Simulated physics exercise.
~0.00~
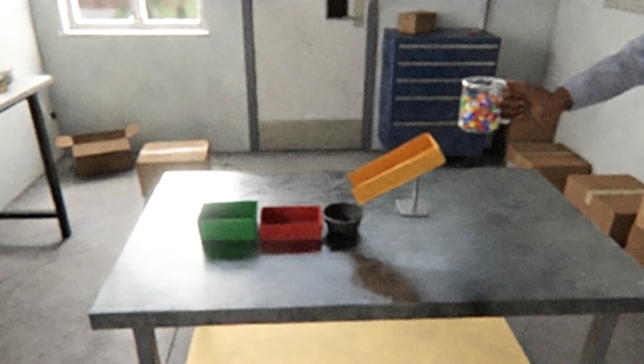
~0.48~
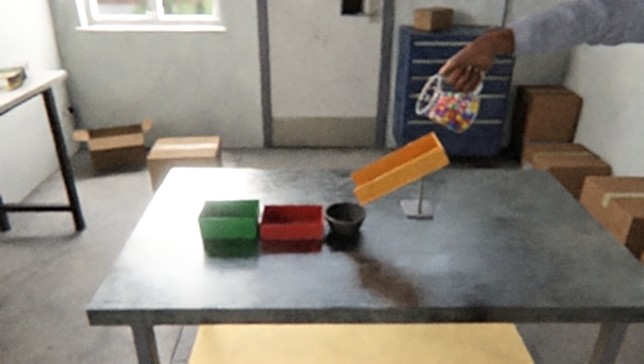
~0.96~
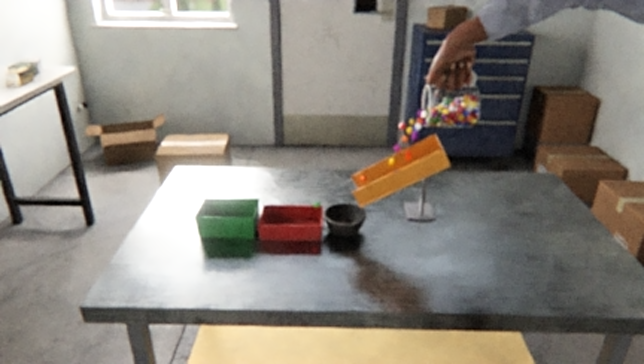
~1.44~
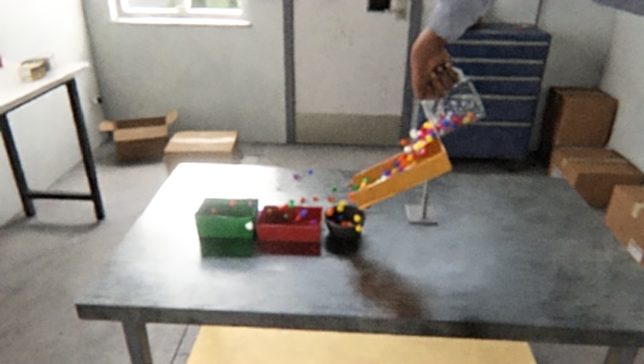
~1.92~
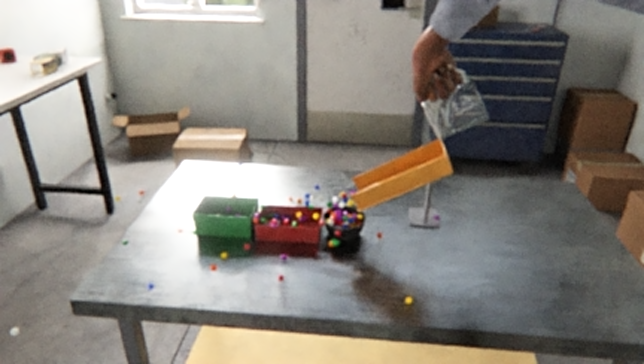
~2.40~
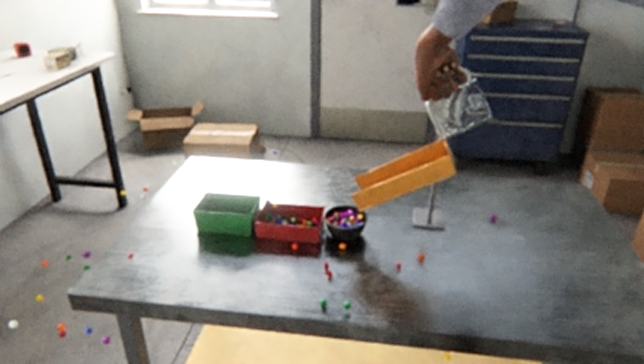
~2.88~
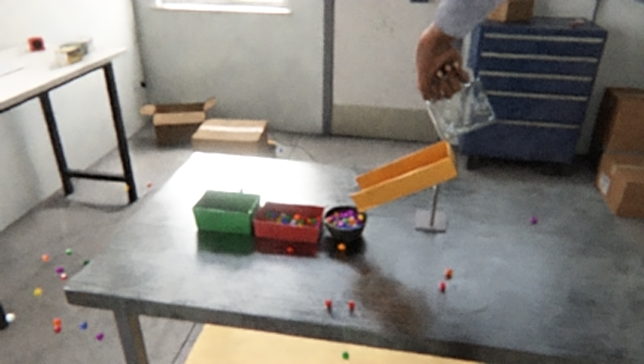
A hand carries a clear jug full of colourful marbles in from the right, above a grey table holding an orange sloping chute, a black bowl, a red tin and a green tin. The hand tips the jug over the chute's upper end, and the first marbles drop onto it. As the jug turns further, the marbles stream down to the left, some flying and bouncing around the containers. The jug empties and stays tipped while strays scatter across the table and floor. Finally, the bowl looks full, the red tin holds a smaller share, and the chute is empty.
